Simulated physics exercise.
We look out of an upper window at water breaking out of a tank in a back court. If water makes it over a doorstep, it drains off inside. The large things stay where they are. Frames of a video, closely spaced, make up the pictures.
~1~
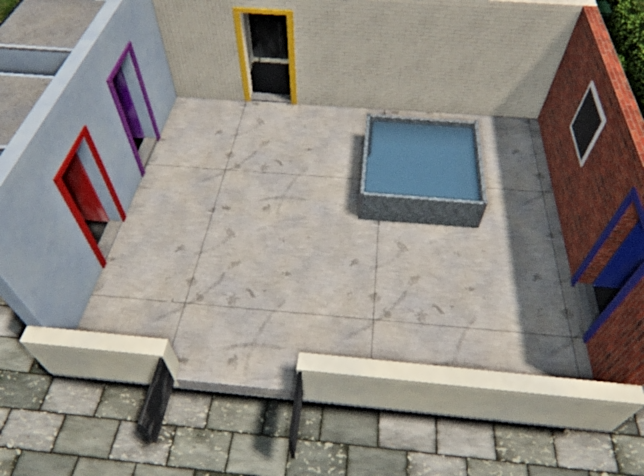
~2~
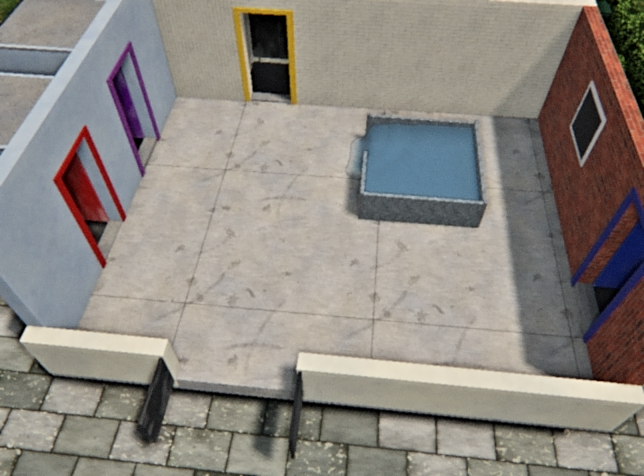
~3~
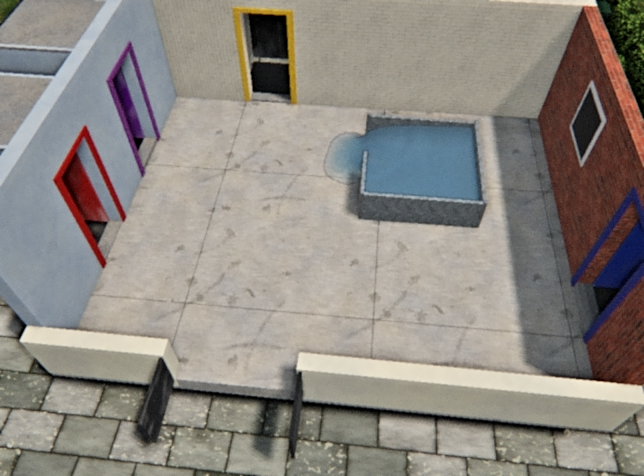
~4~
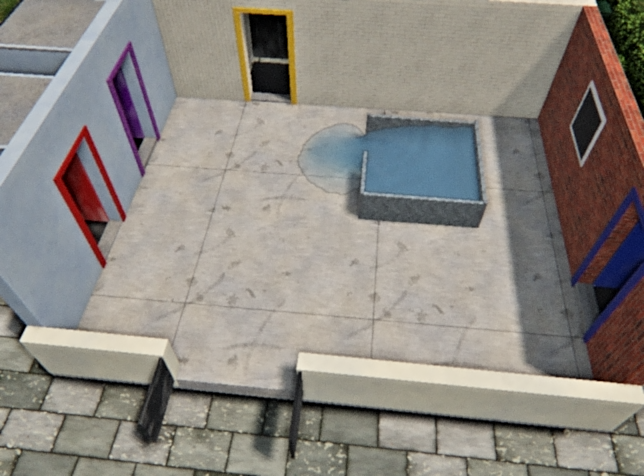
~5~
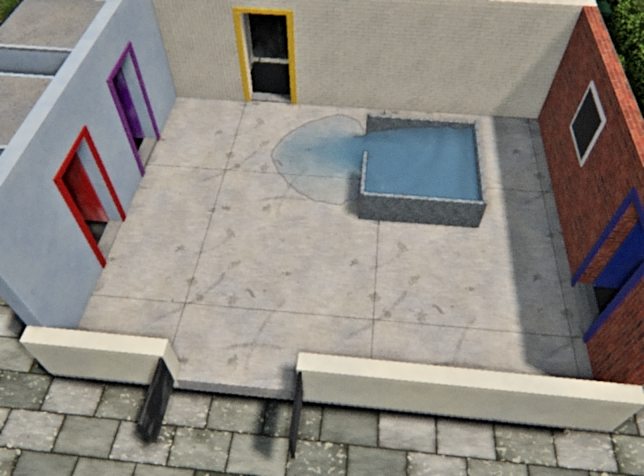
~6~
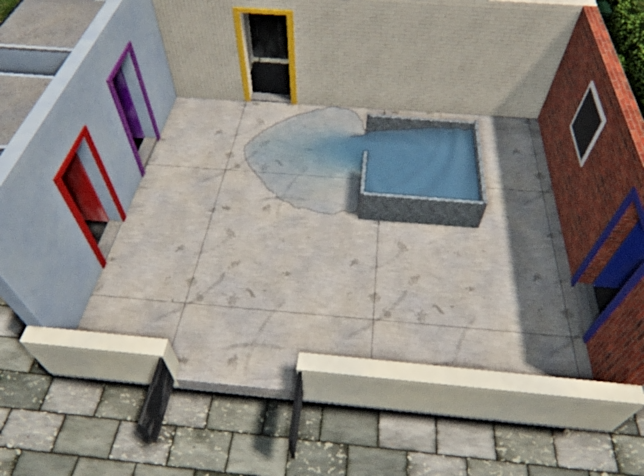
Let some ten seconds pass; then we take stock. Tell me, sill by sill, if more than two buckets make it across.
Red door: Yes, more than two; blue door: No, two or fewer; yellow door: Yes, more than two; purple door: Yes, more than two.
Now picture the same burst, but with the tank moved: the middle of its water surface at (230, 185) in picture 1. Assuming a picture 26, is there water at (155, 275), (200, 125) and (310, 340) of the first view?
As listed: Reached, reached, untouched.
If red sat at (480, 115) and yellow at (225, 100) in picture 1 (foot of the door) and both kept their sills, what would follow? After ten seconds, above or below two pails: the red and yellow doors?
I'd say red door falls short, while yellow door overflows.
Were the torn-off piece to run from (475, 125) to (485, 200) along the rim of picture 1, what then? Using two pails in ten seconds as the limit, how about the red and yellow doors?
Red door: Exceeds the limit; yellow door: Falls short.
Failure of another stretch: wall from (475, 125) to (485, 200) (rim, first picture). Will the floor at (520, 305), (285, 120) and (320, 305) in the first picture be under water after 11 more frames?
Submerged, unwetted, unwetted.
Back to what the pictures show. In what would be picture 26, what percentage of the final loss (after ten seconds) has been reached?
About 30 per cent.
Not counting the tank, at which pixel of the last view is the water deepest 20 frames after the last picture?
I'd say near (173, 108).
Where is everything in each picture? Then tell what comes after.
The first picture shows still water in the water tank at (422, 159).
In the second picture, the front is at (360, 140), out from the gap at (367, 150).
In the third picture, the front is at (332, 175), out from the gap at (367, 152).
In the fourth picture, the front is at (303, 162), out from the gap at (367, 152).
In the fifth picture, water pours out at (367, 152) and has run to (276, 158).
In the sixth picture, water pours out at (367, 152) and has run to (252, 144).
A moment on, water covers 25 % of the floor; the red door not reached, the blue door not reached, the yellow door wet at the sill, nothing in, the purple door wet at the sill, nothing in.
Next, water covers 30 % of the floor; the red door not reached, the blue door not reached, the yellow door under two buckets in, the purple door under two buckets in.
Then, water covers 35 % of the floor; the red door under two buckets in, the blue door not reached, the yellow door over two buckets in, the purple door over two buckets in.
Later, water covers 45 % of the floor; the red door over two buckets in, the blue door not reached, the yellow door over two buckets in, the purple door over two buckets in.
In the end, water covers 65 % of the floor; the red door over two buckets in, the blue door not reached, the yellow door over two buckets in, the purple door far over two buckets in.
